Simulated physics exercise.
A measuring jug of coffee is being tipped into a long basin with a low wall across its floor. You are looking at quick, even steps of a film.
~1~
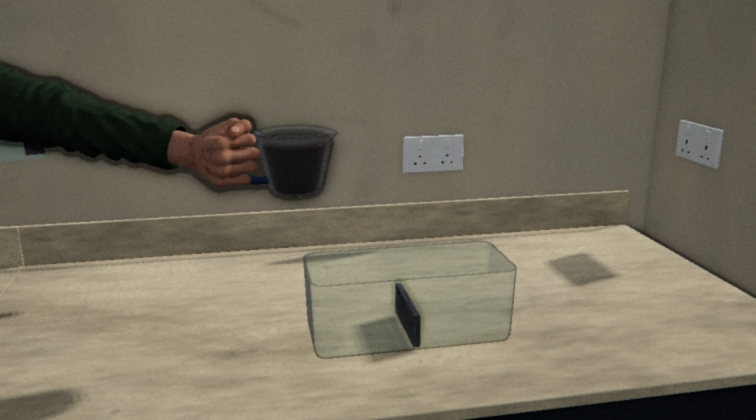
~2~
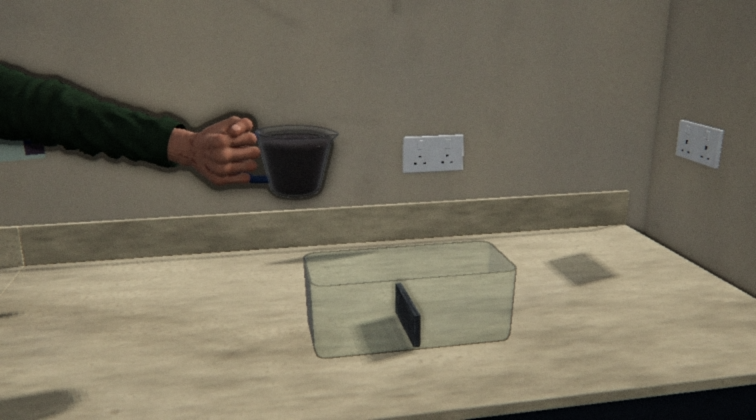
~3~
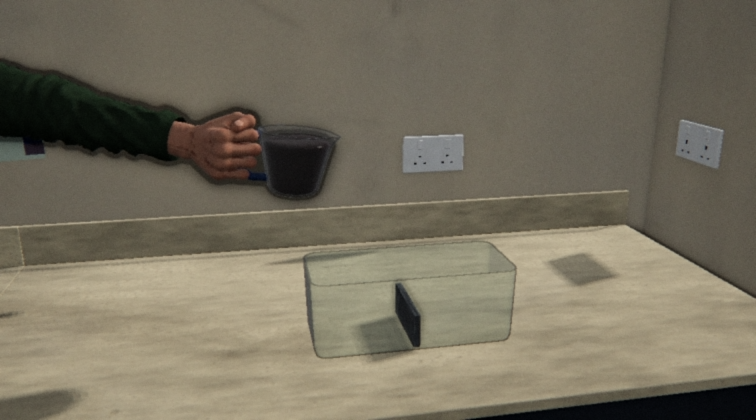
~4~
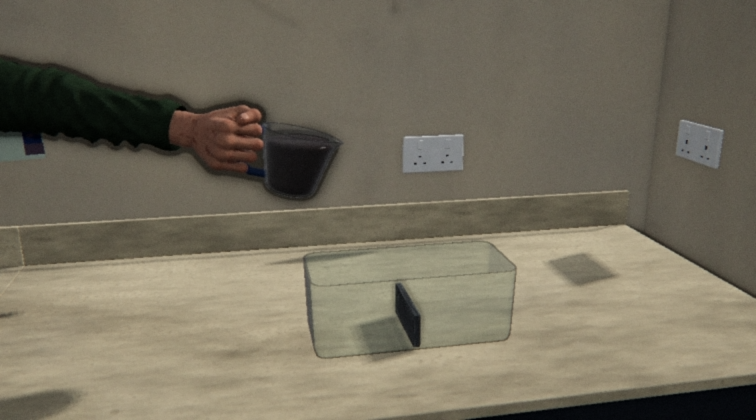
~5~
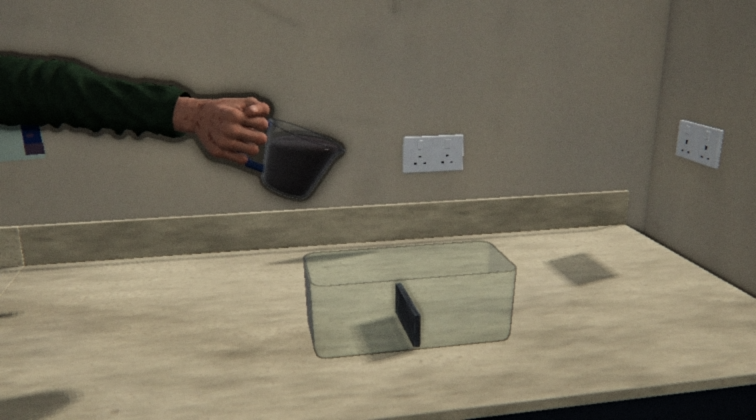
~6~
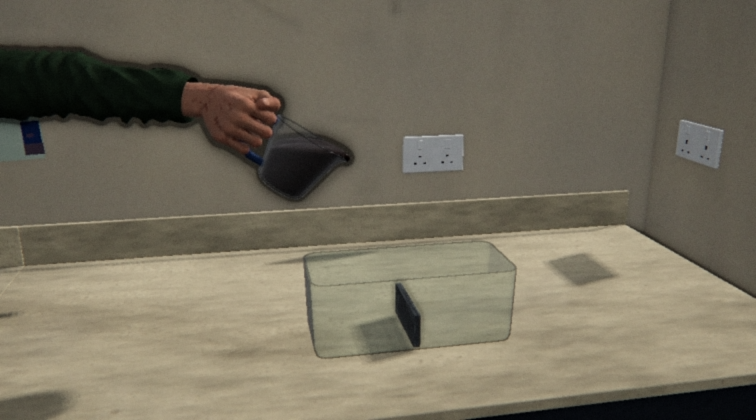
A hand in a dark green sleeve holds a clear measuring jug of dark liquid above and left of a clear basin with a low dark wall, then steadily tilts it rightward until the liquid reaches the pouring edge.
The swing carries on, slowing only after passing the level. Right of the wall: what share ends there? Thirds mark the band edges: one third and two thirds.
I would say less than a third ends up on that side.
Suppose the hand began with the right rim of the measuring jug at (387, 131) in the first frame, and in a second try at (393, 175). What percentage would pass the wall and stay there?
Around 80 percent first, around 70 percent second.
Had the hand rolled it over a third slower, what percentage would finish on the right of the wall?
Roughly 5 in a hundred.
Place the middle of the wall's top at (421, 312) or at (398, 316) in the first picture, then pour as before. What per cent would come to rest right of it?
First some 15, then 20 per cent.
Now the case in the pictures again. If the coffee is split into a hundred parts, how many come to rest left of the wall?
Some 95 parts in a hundred.
A moment on, the measuring jug is tipped on its side and 33 per cent is still to pour, 25 is left of the wall and 0 right of it.
Next, the measuring jug is tipped right over and 2 per cent is still to pour, 85 is left of the wall and 0 right of it.
Then the measuring jug is tipped right over and 0 per cent is still to pour, 94 is left of the wall and 2 right of it.
Later the measuring jug is tipped right over and 0 per cent is still to pour, 94 is left of the wall and 2 right of it.
At rest 94 per cent lies left of the wall, 2 right of it and 4 outside.
